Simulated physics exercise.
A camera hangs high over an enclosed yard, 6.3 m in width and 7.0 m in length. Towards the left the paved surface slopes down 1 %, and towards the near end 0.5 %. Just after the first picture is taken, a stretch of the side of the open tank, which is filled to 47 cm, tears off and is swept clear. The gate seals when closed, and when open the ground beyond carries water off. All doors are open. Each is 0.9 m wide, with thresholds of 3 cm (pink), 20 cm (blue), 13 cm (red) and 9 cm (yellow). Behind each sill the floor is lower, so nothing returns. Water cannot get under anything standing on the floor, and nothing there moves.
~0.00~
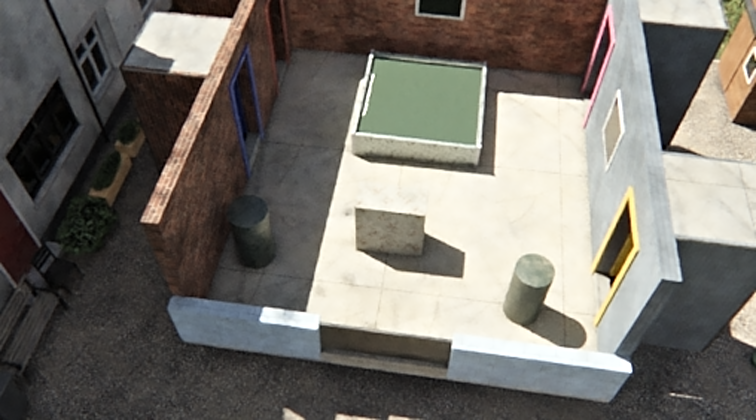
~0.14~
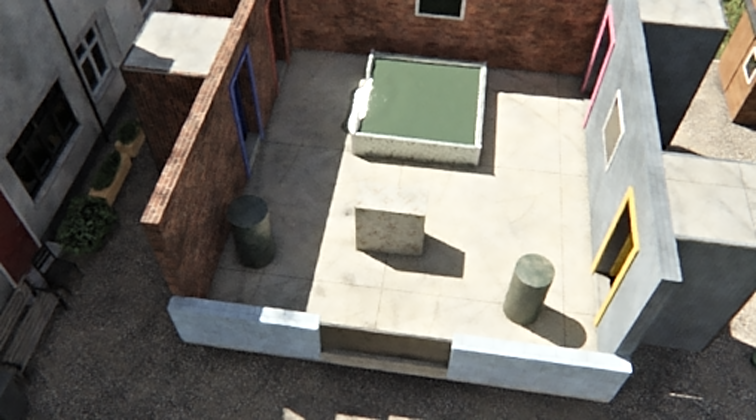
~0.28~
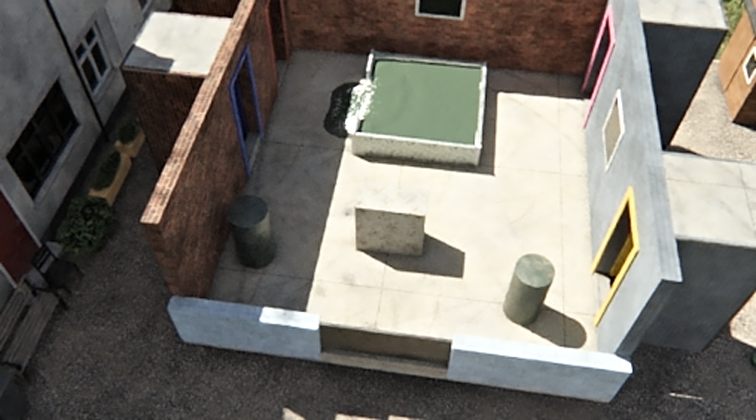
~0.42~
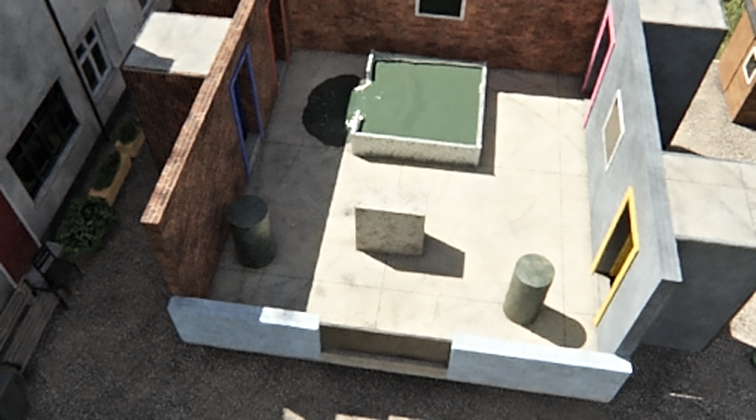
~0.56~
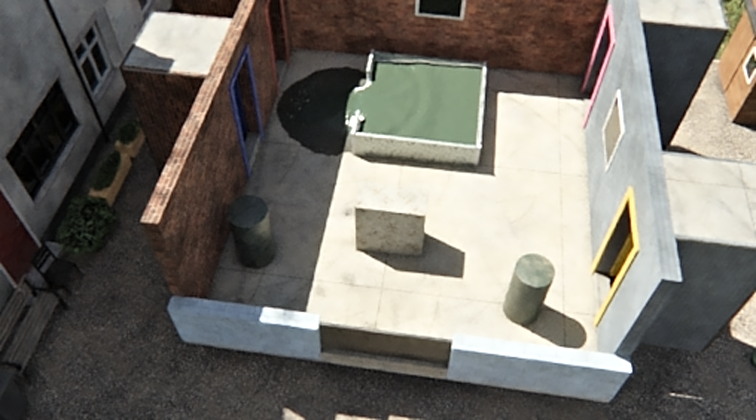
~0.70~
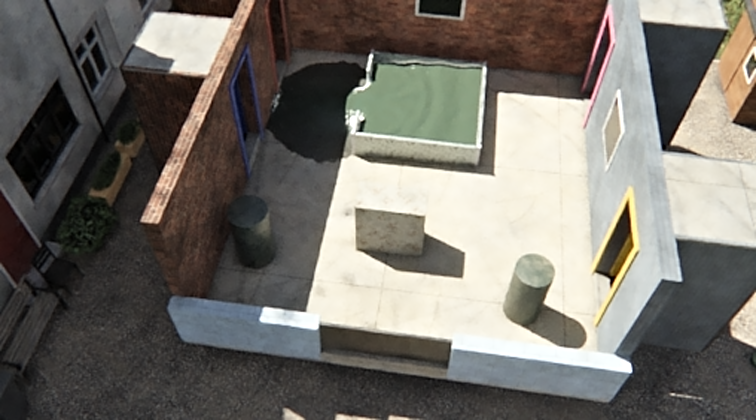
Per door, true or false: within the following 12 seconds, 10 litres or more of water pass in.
Pink door: True. Blue door: False. Red door: True. Yellow door: False.
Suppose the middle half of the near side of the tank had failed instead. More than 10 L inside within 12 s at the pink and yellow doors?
The pink door comes out less than that and the yellow door more than that.
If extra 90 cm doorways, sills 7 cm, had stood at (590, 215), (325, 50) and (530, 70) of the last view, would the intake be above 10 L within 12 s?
Less, more, less.
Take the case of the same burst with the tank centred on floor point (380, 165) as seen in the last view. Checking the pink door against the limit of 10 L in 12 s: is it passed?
Pink: Too much.
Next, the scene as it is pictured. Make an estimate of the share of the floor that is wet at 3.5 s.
Close to 35 in a hundred.
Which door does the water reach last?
Door: Yellow.
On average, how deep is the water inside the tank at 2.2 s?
It averages close to 30 cm.
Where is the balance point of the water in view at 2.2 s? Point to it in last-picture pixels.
Centre: Roughly (377, 114) px.
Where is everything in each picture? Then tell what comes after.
The open tank at (422, 100) is whole and still, 47 cm deep, in the first picture.
The front is at (360, 89), 0.7 m from the gap at (365, 105); 0.3 m2 of floor is under water; 47 cm left at the back of the open tank, in the second picture.
Water pours out at (365, 106) and has run 0.8 m, to (343, 87); typically 9 cm deep outside, 47 cm at the open tank's back, in the third picture.
Water pours out at (365, 106) and has run 1.2 m, to (308, 121); typically 7 cm deep outside, 47 cm at the open tank's back, in the fourth picture.
The front is at (282, 109), 1.7 m from the gap at (365, 105); 2.8 m2 of floor is under water; 47 cm left at the back of the open tank, in the fifth picture.
Water pours out at (365, 105) and has run 2.0 m, to (282, 81); typically 5 cm deep outside, 47 cm at the open tank's back, in the sixth picture.
After 1.4 s water covers 15 % of the floor and is deepest (31 cm) near (274, 107); pink door not reached, blue door 12 cm at the sill, 0 L in, red door 26 cm at the sill, 16 L in, yellow door not reached.
After 2.2 s water covers 20 % of the floor and is deepest (34 cm) near (293, 51); pink door not reached, blue door 17 cm at the sill, 0 L in, red door 28 cm at the sill, 68 L in, yellow door not reached.
After 3.5 s water covers 35 % of the floor and is deepest (27 cm) near (293, 51); pink door not reached, blue door 13 cm at the sill, 0 L in, red door 23 cm at the sill, 144 L in, yellow door not reached.
After 7.0 s water covers 65 % of the floor and is deepest (16 cm) near (274, 107); pink door 6 cm at the sill, 16 L in, blue door 10 cm at the sill, 0 L in, red door 15 cm at the sill, 198 L in, yellow door not reached.
After 12.0 s water covers 95 % of the floor and is deepest (12 cm) near (199, 322); pink door 4 cm at the sill, 42 L in, blue door 7 cm at the sill, 0 L in, red door 9 cm at the sill, 201 L in, yellow door 3 cm at the sill, 0 L in.
